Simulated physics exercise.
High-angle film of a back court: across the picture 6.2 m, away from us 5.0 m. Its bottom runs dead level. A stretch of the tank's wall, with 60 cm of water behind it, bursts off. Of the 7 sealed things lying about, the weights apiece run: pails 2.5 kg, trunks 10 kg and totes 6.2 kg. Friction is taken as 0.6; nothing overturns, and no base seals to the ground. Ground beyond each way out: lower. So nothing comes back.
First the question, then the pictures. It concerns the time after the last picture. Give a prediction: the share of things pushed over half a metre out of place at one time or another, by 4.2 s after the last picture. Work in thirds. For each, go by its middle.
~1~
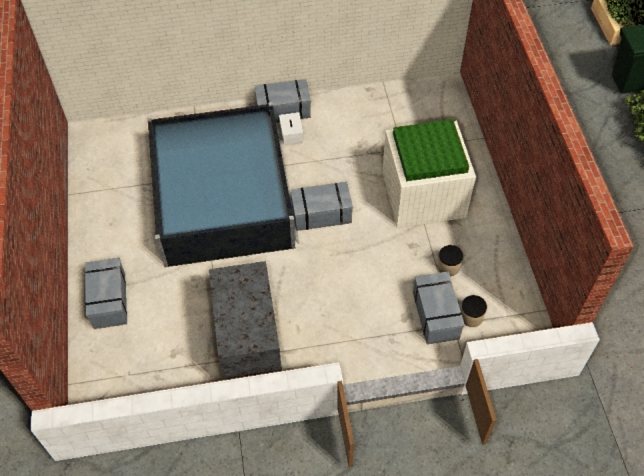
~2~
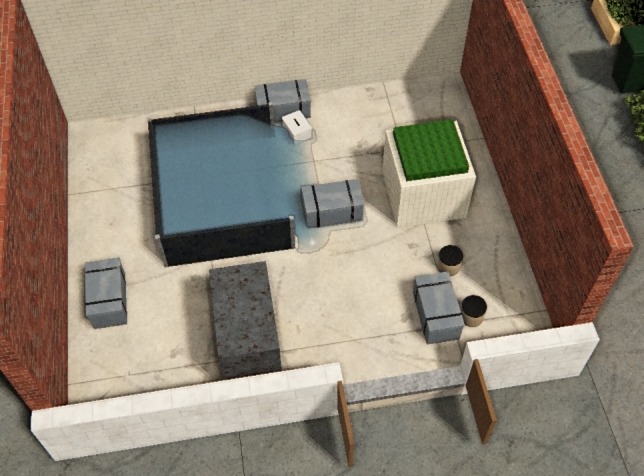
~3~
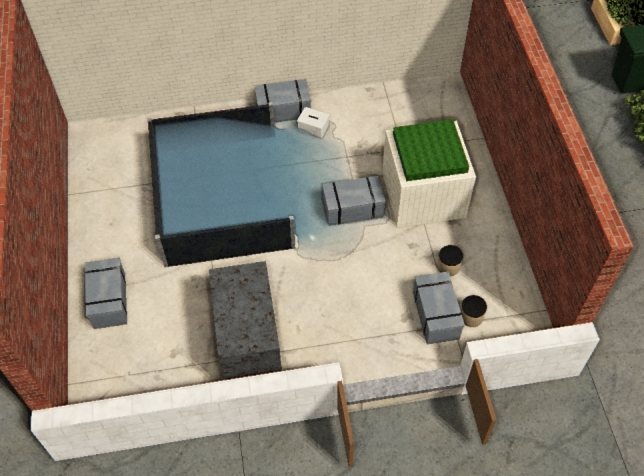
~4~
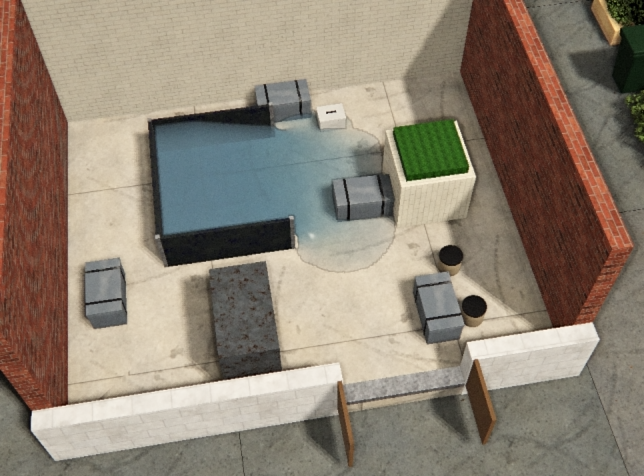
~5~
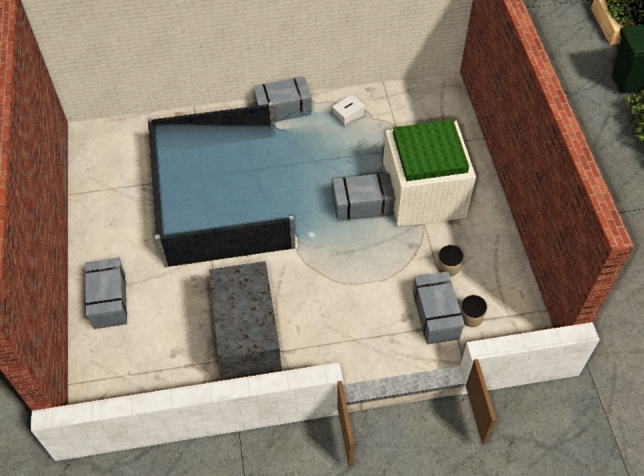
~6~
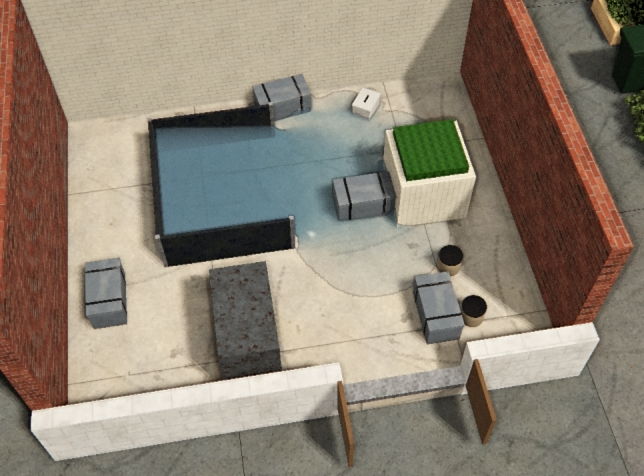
I predict the proportion will top two thirds or equal it.
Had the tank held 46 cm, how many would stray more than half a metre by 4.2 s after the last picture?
6.
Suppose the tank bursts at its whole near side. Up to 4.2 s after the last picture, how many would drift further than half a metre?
In that case the number is 4.
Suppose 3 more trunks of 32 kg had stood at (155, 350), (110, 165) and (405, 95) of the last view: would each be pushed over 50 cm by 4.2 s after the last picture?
Respectively: Doesn't reach it; doesn't reach it; tops it.
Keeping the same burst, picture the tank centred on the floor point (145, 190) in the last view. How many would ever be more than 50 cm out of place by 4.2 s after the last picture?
The count would be 6.
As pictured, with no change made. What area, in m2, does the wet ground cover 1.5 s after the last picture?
About 17 m2 is covered.
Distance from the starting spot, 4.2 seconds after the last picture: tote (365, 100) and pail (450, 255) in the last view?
Going in order, that's 200 cm for one and 140 cm for the other.
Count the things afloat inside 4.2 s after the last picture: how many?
I get 5.
Then, 0.4 s after the last picture 2 of 7 are over 50 cm from their spots; 1 afloat.
Then, 1.5 s after the last picture 4 of 7 are over 50 cm from their spots; 5 afloat.
Then, 2.8 s after the last picture 4 of 7 are over 50 cm from their spots; 4 afloat.
Then, 4.2 s after the last picture 4 of 7 are over 50 cm from their spots, and 6 have been at some point; 5 afloat.
